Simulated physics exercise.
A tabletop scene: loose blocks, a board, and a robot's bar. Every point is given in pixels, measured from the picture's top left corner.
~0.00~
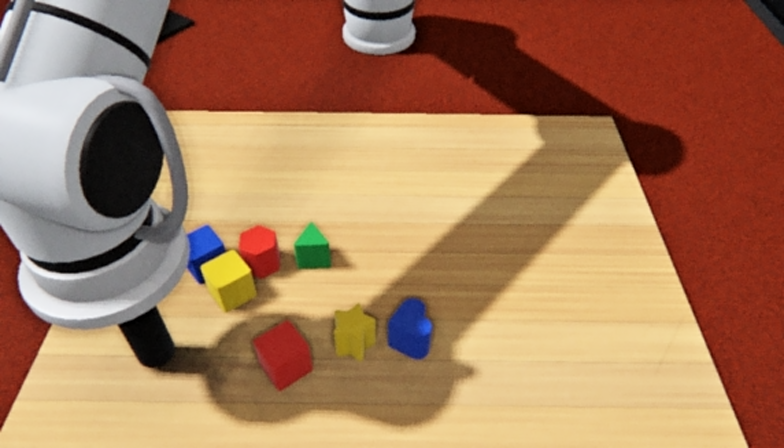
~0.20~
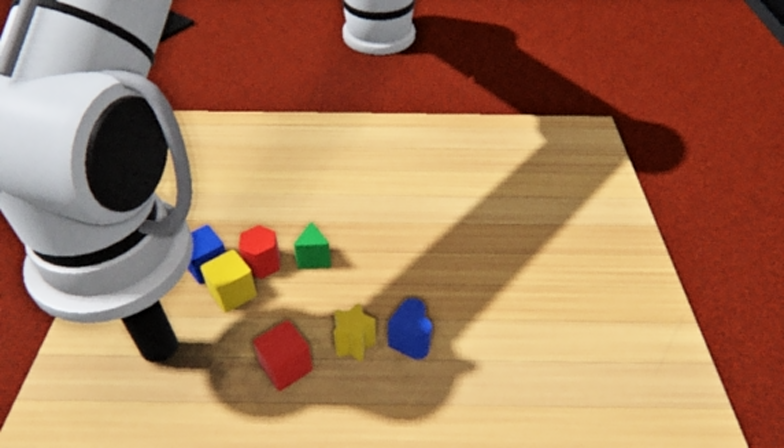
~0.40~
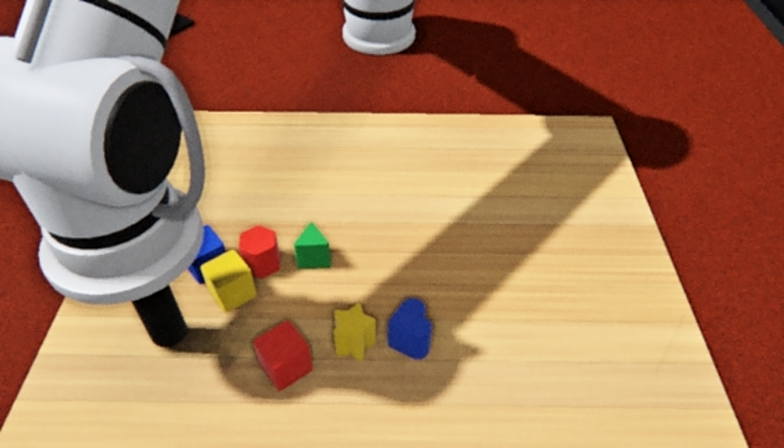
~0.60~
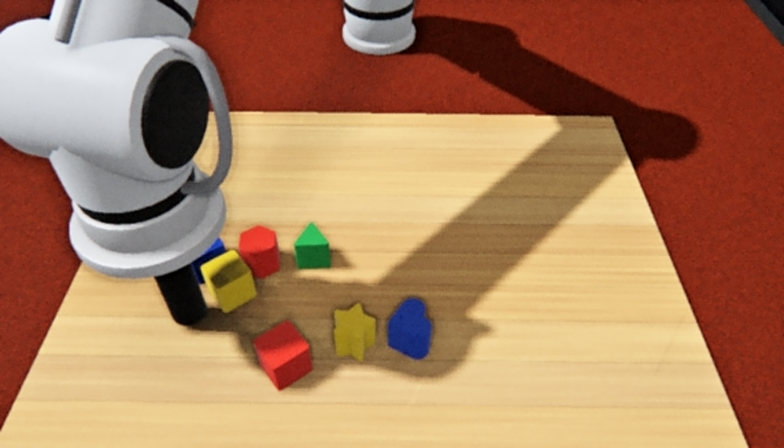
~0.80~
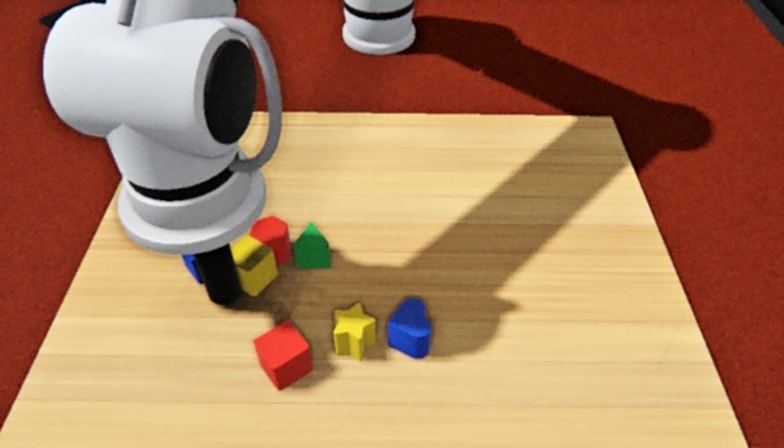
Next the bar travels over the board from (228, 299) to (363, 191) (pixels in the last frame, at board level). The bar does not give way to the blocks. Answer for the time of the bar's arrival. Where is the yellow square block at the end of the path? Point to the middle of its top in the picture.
When the path ends, it will be at (369, 145).
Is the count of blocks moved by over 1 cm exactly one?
No.
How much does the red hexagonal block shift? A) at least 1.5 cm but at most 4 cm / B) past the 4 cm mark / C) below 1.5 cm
The one that fits is B, past the 4 cm mark.
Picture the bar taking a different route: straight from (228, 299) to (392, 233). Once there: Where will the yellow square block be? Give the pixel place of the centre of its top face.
My best guess is (313, 212).
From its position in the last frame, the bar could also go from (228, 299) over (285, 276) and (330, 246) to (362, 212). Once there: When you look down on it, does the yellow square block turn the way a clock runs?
Answer: No.
The first path, step by step. One third of the way, bar at (277, 252); yellow square block at (297, 214); red hexagonal block at (310, 191).
Two thirds of the way, bar at (323, 216); yellow square block at (337, 178), turned 25° anticlockwise; red hexagonal block at (341, 157), turned 25° anticlockwise.
At the end, bar at (363, 184); yellow square block at (369, 145), turned 50° anticlockwise; red hexagonal block at (356, 128), turned 50° anticlockwise; green triangular block unmoved.
